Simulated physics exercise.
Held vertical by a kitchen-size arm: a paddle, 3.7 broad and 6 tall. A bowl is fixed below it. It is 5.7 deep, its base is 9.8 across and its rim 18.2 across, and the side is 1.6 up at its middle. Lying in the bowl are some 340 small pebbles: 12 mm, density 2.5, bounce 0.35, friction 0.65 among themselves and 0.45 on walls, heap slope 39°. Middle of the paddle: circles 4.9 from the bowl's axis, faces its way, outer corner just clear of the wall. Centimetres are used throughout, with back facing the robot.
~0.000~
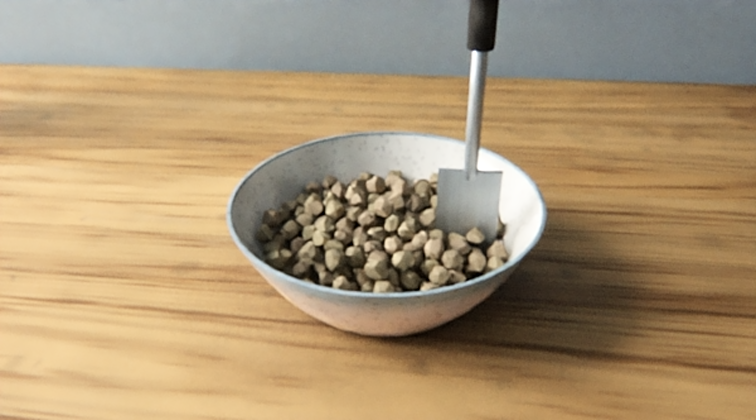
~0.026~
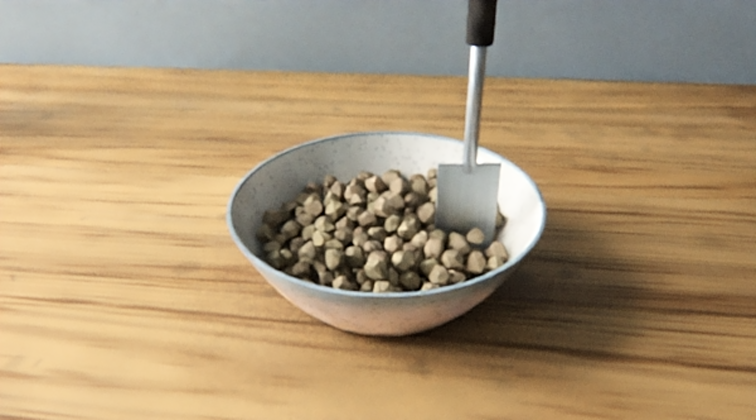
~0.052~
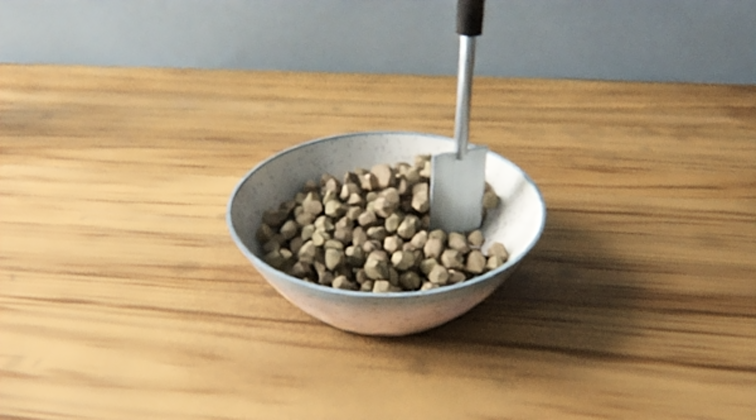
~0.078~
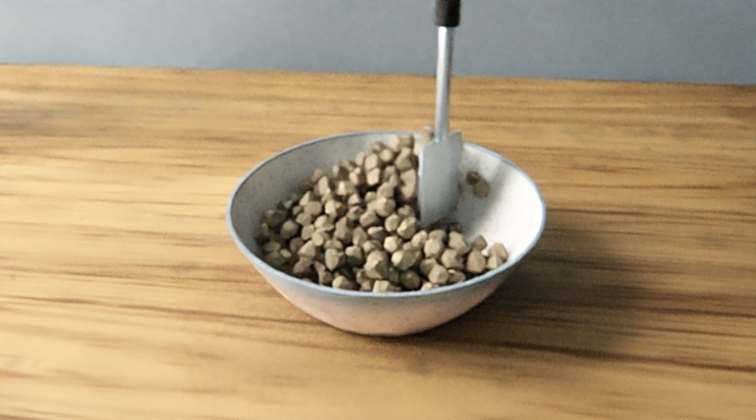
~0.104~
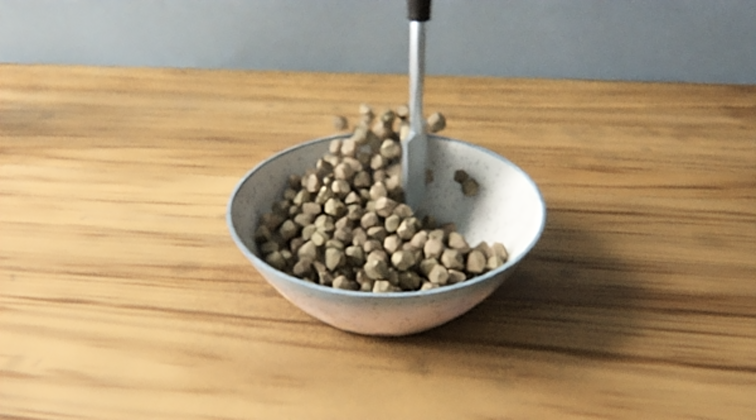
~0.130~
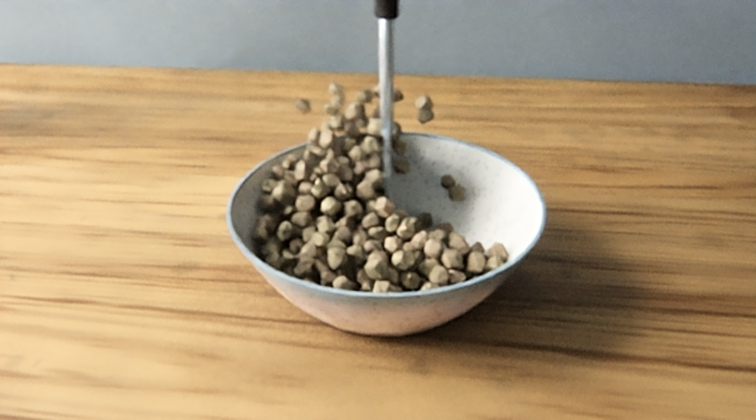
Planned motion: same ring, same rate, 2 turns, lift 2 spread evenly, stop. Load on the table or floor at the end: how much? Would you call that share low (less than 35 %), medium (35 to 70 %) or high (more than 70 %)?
I would call it medium.
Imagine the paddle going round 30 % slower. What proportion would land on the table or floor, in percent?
That would be some 35 percent.
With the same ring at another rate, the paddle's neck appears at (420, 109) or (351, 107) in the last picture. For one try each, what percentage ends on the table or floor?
Some 35 and 50 per cent.
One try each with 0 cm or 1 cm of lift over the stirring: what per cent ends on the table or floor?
60 % and 50 %.
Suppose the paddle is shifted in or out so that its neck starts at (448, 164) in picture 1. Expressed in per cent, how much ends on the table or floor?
About 35 percent ends up on the table or floor.
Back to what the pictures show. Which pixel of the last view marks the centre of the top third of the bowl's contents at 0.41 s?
Around (492, 205).
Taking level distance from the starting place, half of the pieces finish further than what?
Somewhere around 11 centimetres.
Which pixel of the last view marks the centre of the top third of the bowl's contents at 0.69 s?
Near pixel (330, 244).
After 0.41 s, 338° round, highest piece 9 above the table; 239 in the bowl, 74 on the table or floor, 27 in flight or on the tool.
After 0.69 s, 221° round, highest piece 7 above the table; 193 in the bowl, 136 on the table or floor, 11 in flight or on the tool.
After 1.03 s, 0° round, highest piece 4 above the table; 192 in the bowl, 148 on the table or floor.
After 1.73 s, 0° round, highest piece 4 above the table; 192 in the bowl, 148 on the table or floor.
In the end, 192 in the bowl, 148 on the table or floor. That is 44 % on the table or floor.
